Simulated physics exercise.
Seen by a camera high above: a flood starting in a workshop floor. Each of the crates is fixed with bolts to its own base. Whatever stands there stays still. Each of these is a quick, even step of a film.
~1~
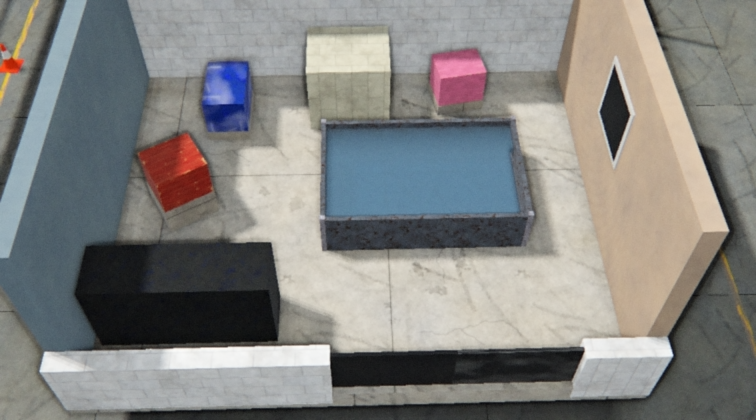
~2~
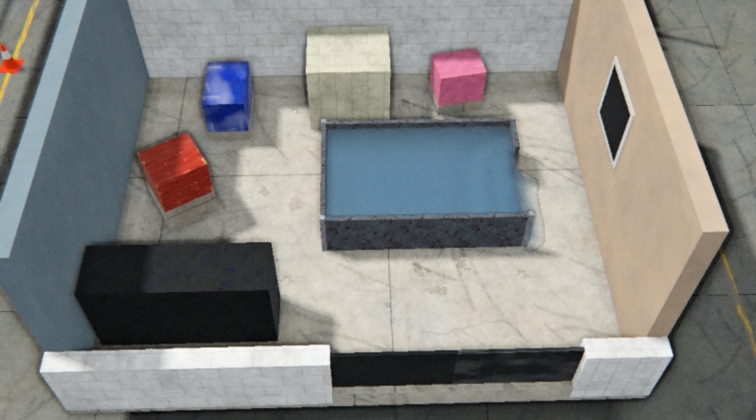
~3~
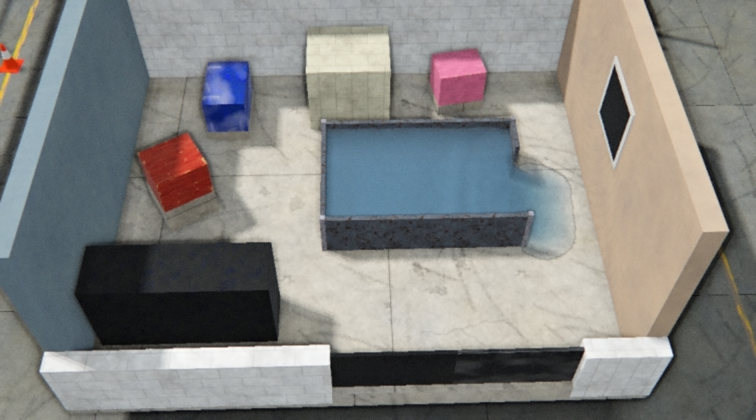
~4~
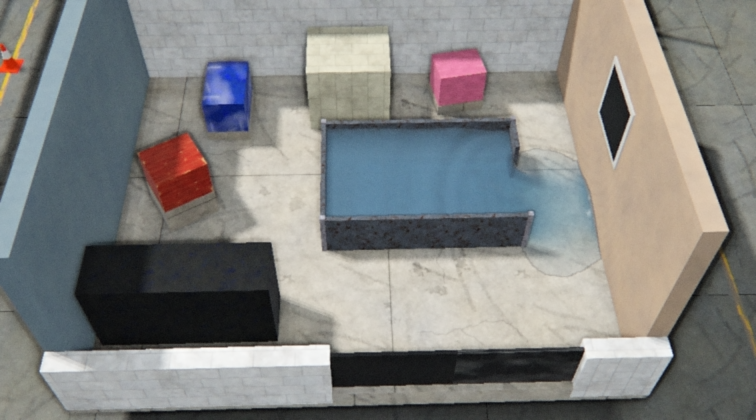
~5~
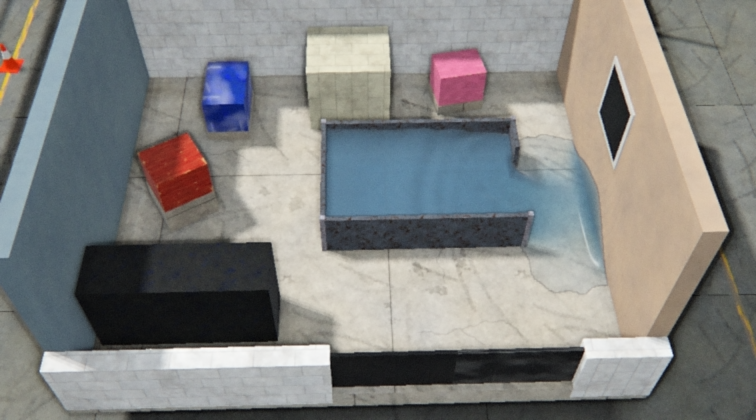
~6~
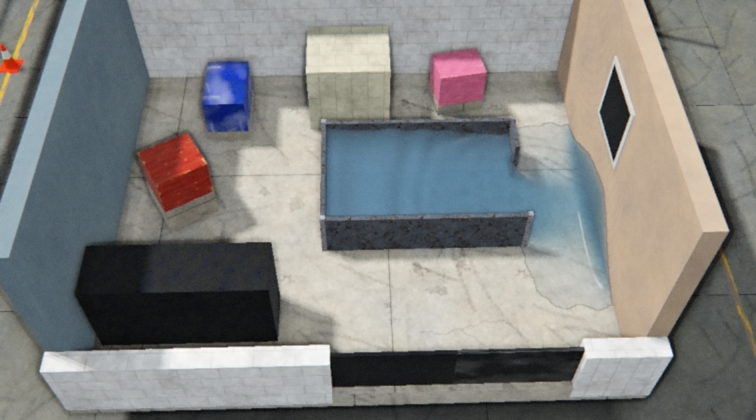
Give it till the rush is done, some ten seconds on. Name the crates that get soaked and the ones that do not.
The red crate does not get soaked; the pink crate gets soaked; the blue crate does not get soaked.
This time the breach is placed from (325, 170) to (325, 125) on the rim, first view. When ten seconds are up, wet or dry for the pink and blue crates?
Pink: Not reached; blue: Overtopped.
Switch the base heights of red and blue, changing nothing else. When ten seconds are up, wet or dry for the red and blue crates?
Red stays clear, blue stays clear.
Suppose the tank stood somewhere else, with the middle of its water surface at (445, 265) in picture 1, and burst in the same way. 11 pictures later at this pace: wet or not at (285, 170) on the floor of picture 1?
Untouched.
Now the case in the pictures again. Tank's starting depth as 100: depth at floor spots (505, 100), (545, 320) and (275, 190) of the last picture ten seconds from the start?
I'd say close to 18, 12 and 16 percent.
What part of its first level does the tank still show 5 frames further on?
Somewhere near 72 %, give or take.
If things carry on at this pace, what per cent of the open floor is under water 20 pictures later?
60 %, roughly.
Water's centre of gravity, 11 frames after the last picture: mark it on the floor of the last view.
The water's middle lies around (483, 206).
A moment on, water covers 20 % of the floor; the red crate not reached, the pink crate not reached, the blue crate not reached.
Next, water covers 30 % of the floor; the red crate not reached, the pink crate water round its plinth, the blue crate not reached.
Then, water covers 60 % of the floor; the red crate not reached, the pink crate water round its plinth, the blue crate not reached.
Later, water covers 95 % of the floor; the red crate water round its plinth, the pink crate water round its plinth, the blue crate water round its plinth.
In the end, water covers 100 % of the floor; the red crate stayed above the water, the pink crate was topped, the blue crate stayed above the water.
